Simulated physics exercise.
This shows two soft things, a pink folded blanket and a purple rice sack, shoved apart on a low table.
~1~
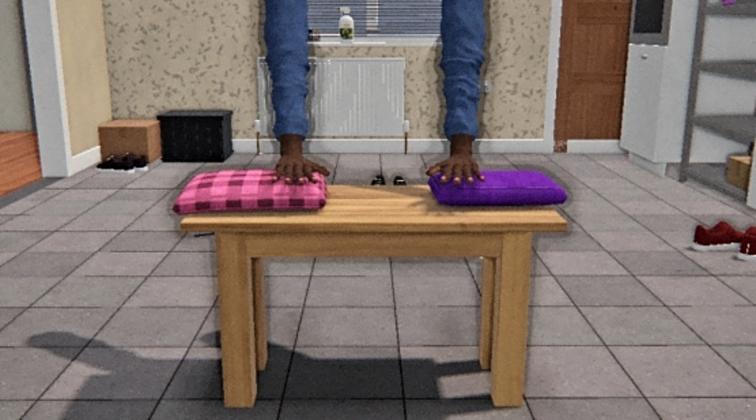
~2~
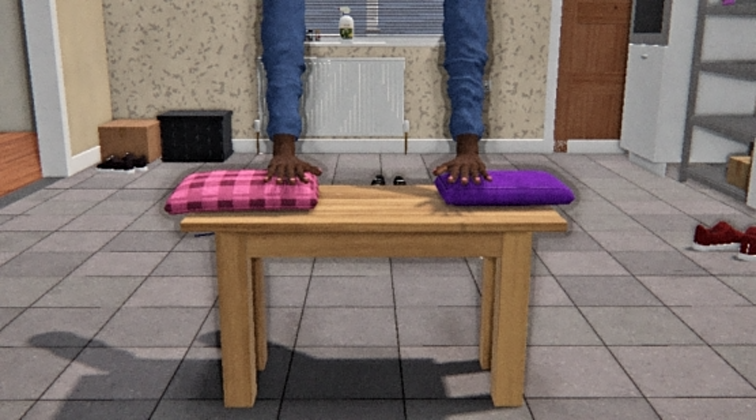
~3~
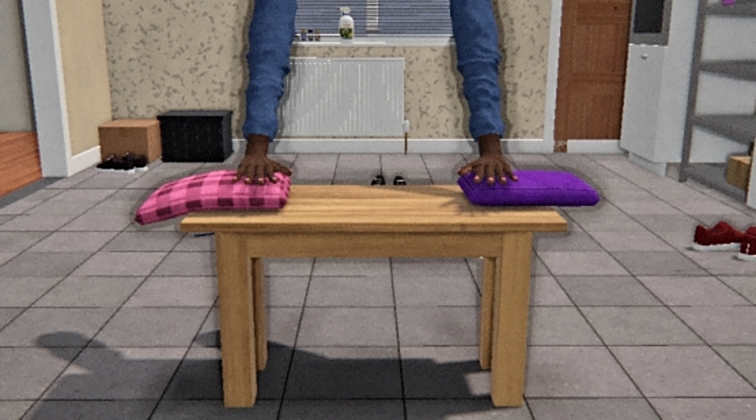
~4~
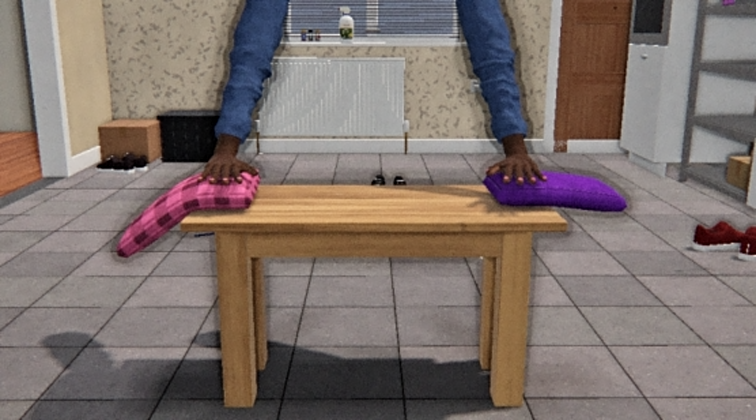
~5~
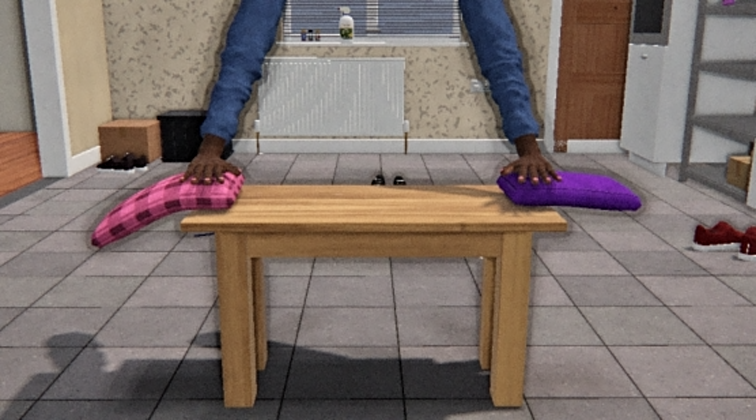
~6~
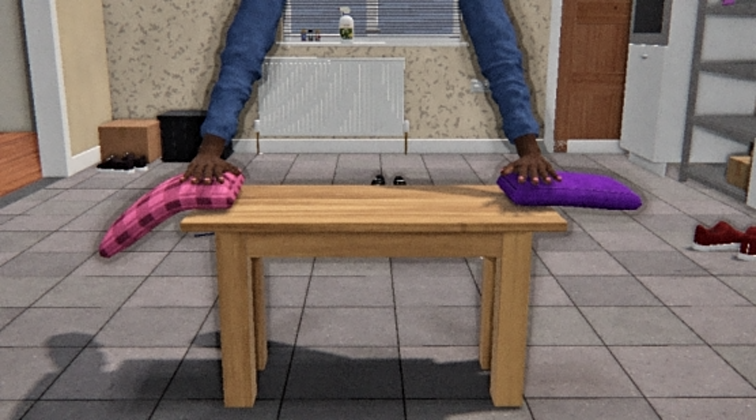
The clip opens on two hands resting on a pink checkered cushion-like item and a purple one on a low wooden table. The hands slide them apart, the pink one left and the purple one right, past opposite edges. The pink one's outer end droops, while the purple one bends only slightly.
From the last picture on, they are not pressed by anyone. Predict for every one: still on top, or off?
My call: Pink folded blanket off, purple rice sack off.
Then, 0.32 s later than the last view, folded blanket falling near (161, 273); rice sack falling near (571, 241).
Then, 0.60 s later than the last view, folded blanket on the floor near (104, 352); rice sack on the floor near (616, 357).
Finally, folded blanket on the floor near (80, 374); rice sack on the floor near (625, 367). The pink folded blanket tips over and falls and the purple rice sack goes down.
